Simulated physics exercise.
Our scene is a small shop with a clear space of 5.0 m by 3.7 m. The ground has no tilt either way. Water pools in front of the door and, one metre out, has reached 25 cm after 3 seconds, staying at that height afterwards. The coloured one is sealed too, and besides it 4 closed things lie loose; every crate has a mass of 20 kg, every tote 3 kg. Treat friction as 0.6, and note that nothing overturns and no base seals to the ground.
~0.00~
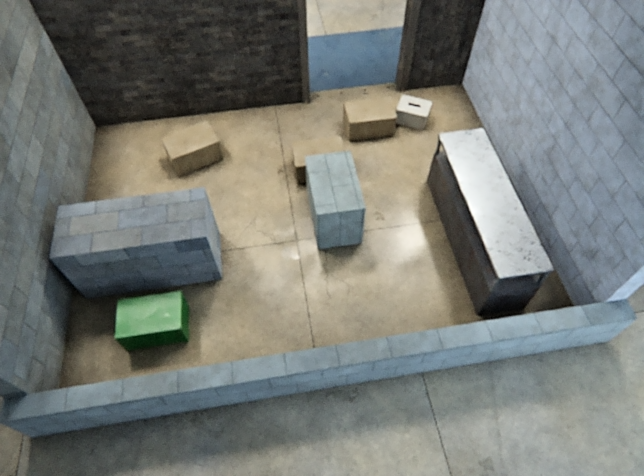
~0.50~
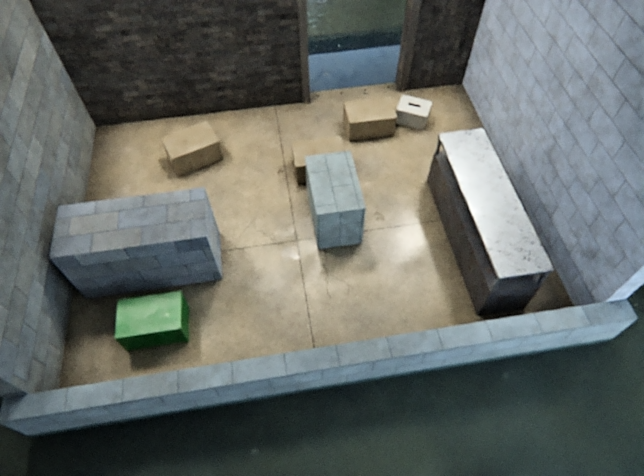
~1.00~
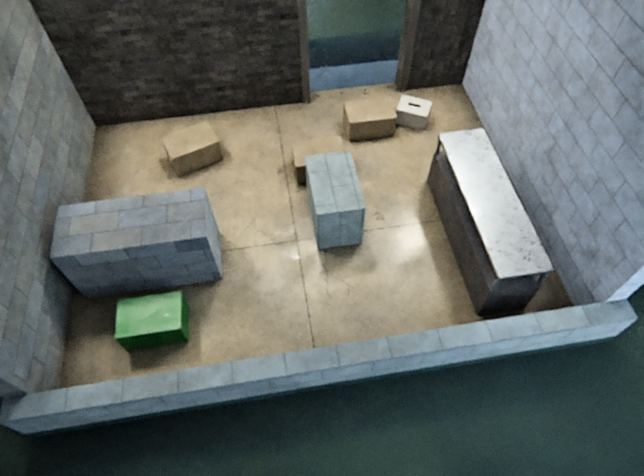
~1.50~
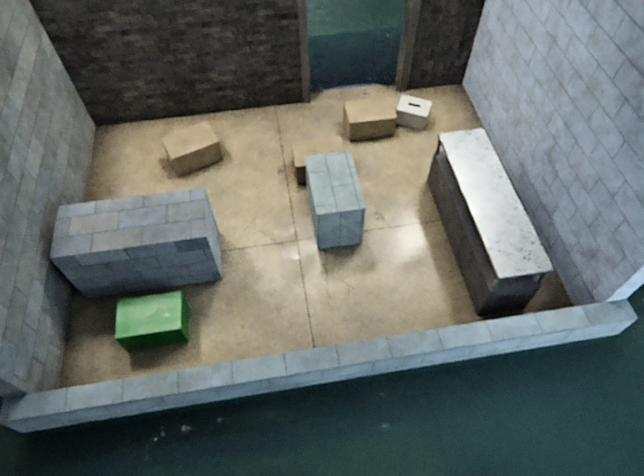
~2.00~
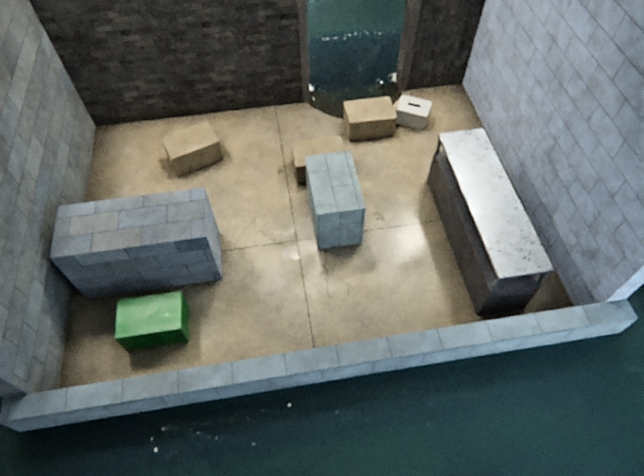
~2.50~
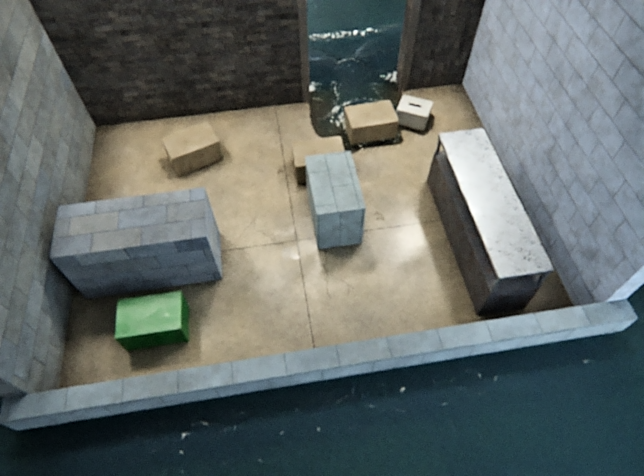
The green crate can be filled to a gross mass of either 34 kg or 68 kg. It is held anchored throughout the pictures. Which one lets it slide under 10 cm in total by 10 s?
The answer is only the heavy one.
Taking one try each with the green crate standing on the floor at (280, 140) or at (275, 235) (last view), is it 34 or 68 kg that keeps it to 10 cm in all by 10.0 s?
Note, in order: Both OK; both OK.
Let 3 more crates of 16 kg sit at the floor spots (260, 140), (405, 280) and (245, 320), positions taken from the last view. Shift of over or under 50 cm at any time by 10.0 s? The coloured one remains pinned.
Answer by position: Inside the range; outside the range; inside the range.
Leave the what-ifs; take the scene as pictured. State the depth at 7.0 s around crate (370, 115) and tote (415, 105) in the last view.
Some 10 cm at the first, some 5 cm at the second.
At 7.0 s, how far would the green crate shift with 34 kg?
Around 0 centimetres out of place.
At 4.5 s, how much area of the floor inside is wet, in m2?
Wet: Near 9.5 m2.
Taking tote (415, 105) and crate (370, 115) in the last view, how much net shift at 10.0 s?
60 cm and 350 cm respectively.
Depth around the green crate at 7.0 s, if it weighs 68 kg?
Around 3 cm.
After 3.5 s the green crate would be 0 cm from its start with 34 kg and 0 cm from its start with 68 kg; 0 cm of water round it then.
After 4.5 s the green crate would be 0 cm from its start with 34 kg and 0 cm from its start with 68 kg; 0 cm of water round it then.
After 7.0 s the green crate would be 0 cm from its start with 34 kg and 0 cm from its start with 68 kg; 3 cm of water round it then.
After 10.0 s the green crate would be 31 cm from its start with 34 kg and 0 cm from its start with 68 kg; 14 cm of water round it then.
